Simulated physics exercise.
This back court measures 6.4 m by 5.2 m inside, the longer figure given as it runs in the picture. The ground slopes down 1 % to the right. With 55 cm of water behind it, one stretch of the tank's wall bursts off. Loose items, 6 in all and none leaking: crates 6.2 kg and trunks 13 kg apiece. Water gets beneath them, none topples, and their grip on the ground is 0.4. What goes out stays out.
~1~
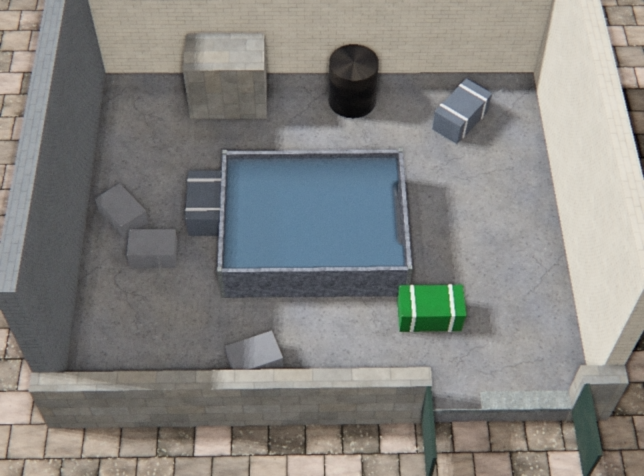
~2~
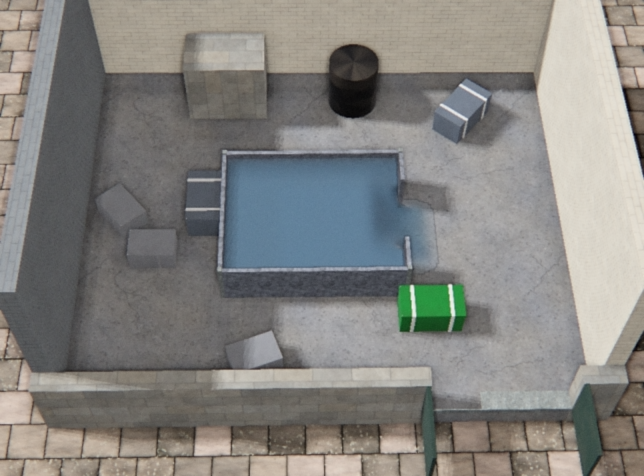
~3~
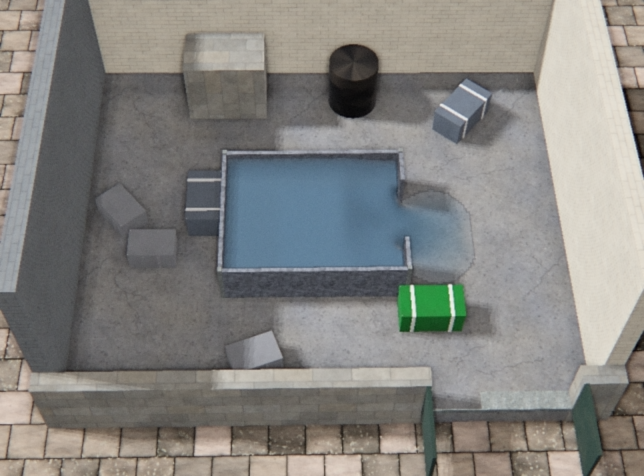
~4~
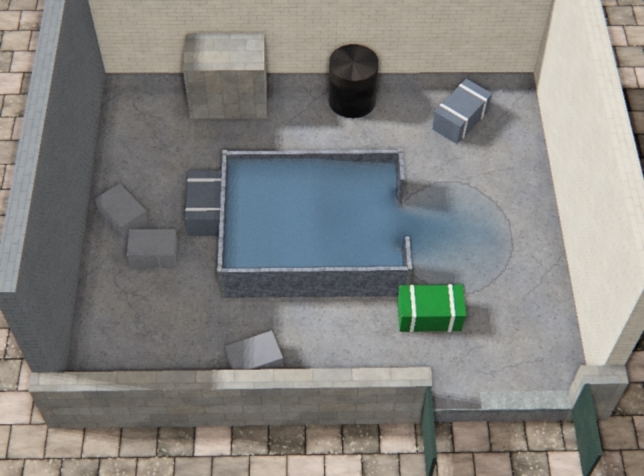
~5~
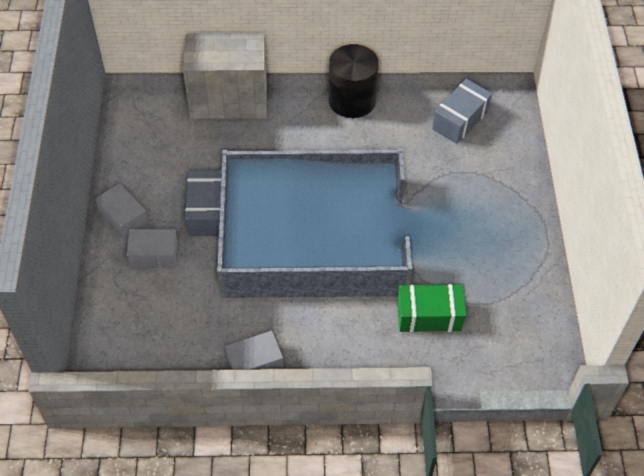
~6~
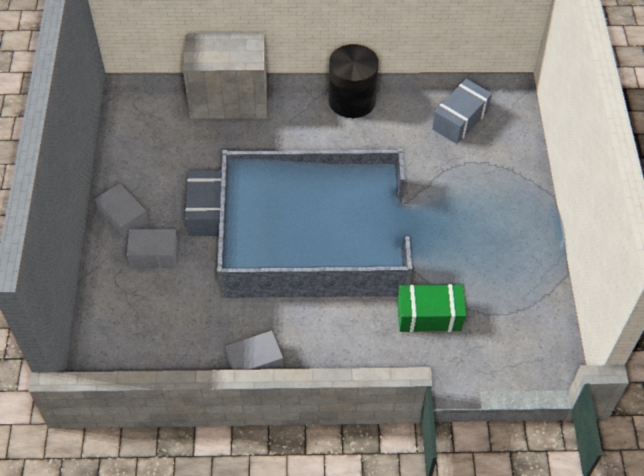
Water pours through a gap in the tank's right wall and spreads across the ground.
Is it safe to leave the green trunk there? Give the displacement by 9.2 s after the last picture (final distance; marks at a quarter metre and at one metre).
Green trunk holds its place.
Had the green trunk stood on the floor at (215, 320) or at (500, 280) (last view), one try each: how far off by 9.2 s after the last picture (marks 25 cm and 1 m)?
In turn: It barely shifts; it gets carried off.
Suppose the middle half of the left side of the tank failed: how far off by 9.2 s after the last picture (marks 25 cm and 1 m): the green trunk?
Then the green trunk travels far.
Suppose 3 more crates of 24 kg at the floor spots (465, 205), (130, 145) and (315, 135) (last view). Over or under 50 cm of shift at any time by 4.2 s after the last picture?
In turn: Past it, less, less.
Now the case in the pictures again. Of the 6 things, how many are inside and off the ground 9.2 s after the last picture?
I count 1.
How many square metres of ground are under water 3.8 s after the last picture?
Roughly 19 m2.
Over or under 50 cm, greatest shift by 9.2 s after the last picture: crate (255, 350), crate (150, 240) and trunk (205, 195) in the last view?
In turn: Under, short of it, under.
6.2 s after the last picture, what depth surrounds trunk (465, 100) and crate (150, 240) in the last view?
Roughly 7 and 0 cm.
Then, 1.2 s after the last picture the green trunk is near (432, 301), 0.0 m from its start, aground; 0 of 6 are out; 0 afloat.
Then, 3.8 s after the last picture the green trunk is near (432, 301), 0.0 m from its start, aground; 0 of 6 are out; 0 afloat.
Then, 6.2 s after the last picture the green trunk is near (432, 301), 0.0 m from its start, aground; 0 of 6 are out; 1 afloat.
Then, 9.2 s after the last picture the green trunk is near (432, 301), 0.0 m from its start, aground; 0 of 6 are out; 1 afloat.
